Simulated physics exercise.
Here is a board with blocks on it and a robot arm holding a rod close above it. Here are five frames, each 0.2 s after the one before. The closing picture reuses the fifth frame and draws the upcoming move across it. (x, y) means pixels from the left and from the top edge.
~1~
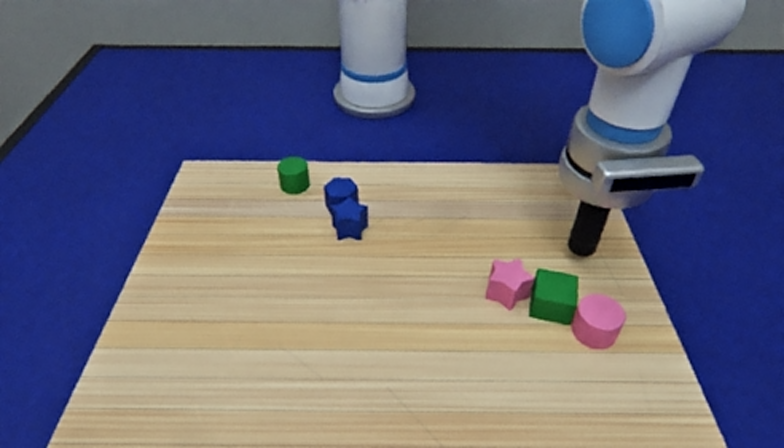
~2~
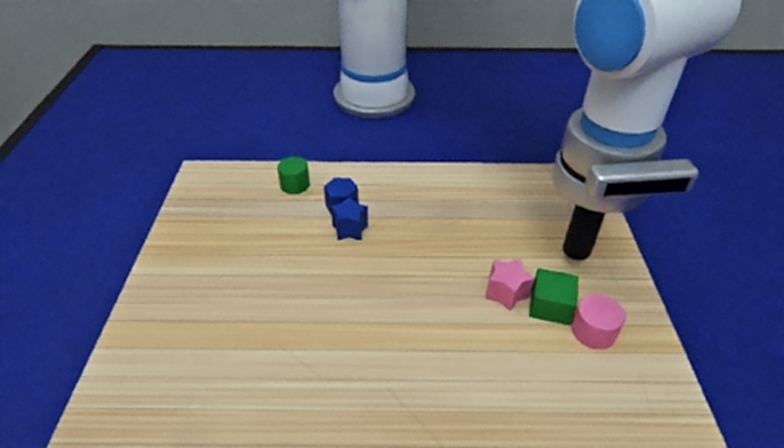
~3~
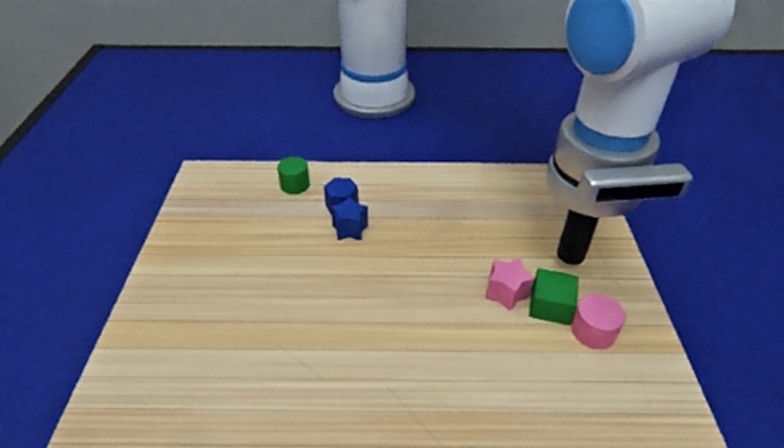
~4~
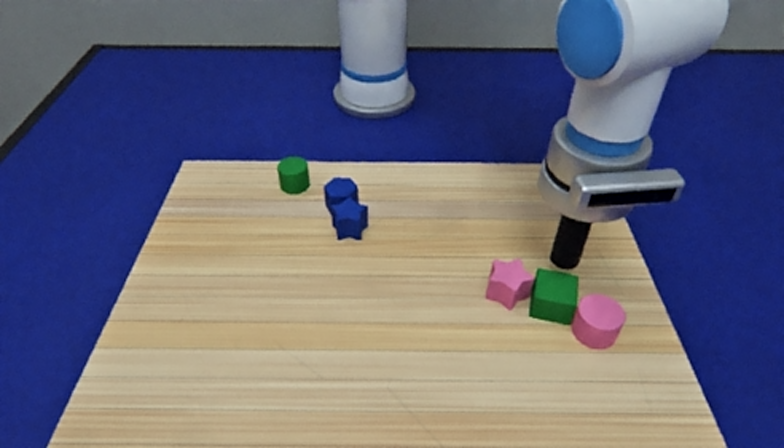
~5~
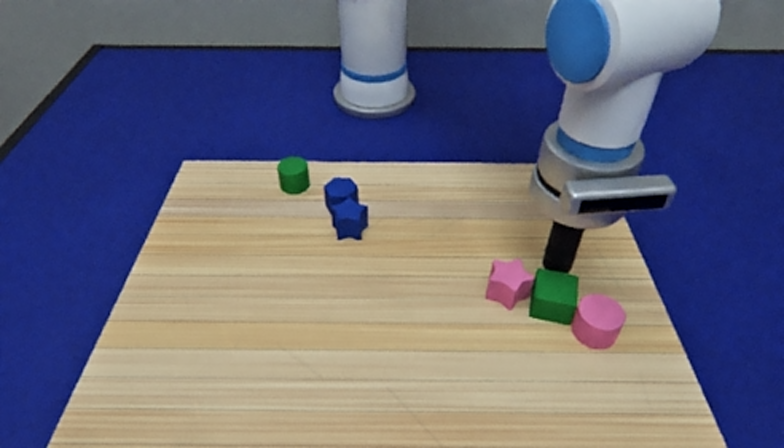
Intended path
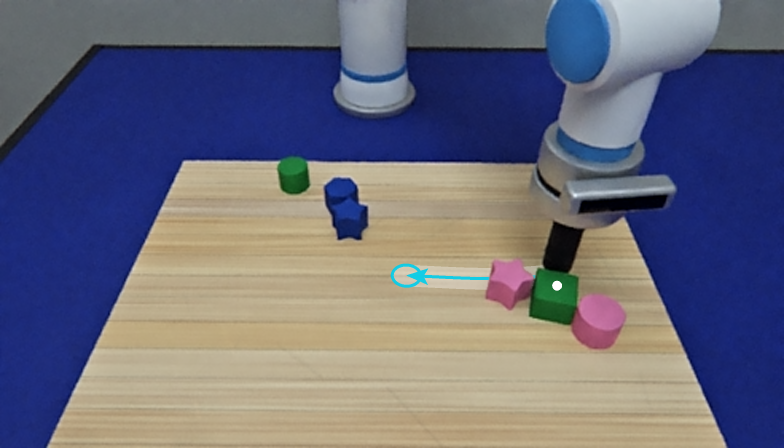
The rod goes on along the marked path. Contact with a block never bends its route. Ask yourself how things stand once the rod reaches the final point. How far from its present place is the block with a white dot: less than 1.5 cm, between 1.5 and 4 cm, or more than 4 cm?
The move is short, under 1.5 cm.
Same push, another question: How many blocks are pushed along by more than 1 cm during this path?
There will be one block that moves more than 1 cm.
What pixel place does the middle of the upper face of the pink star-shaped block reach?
I expect it at (488, 282).
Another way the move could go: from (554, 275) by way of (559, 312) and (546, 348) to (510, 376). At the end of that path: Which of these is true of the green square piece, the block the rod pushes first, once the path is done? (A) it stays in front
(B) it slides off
Option A.
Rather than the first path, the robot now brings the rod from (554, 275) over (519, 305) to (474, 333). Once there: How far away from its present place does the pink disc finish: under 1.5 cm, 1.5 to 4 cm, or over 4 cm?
It moves less than 1.5 cm.
The line goes from (554, 275) by way of (505, 278) and (456, 278) to (406, 275); the dot is on the green square piece.
On the path given first. One third of the way, rod at (507, 269); pink star-shaped block at (498, 278), turned 40° anticlockwise.
Two thirds of the way, rod at (456, 268); pink star-shaped block at (488, 282), turned 80° anticlockwise.
At the end, rod at (407, 266); pink star-shaped block at (488, 282), turned 80° anticlockwise; green square piece unmoved.
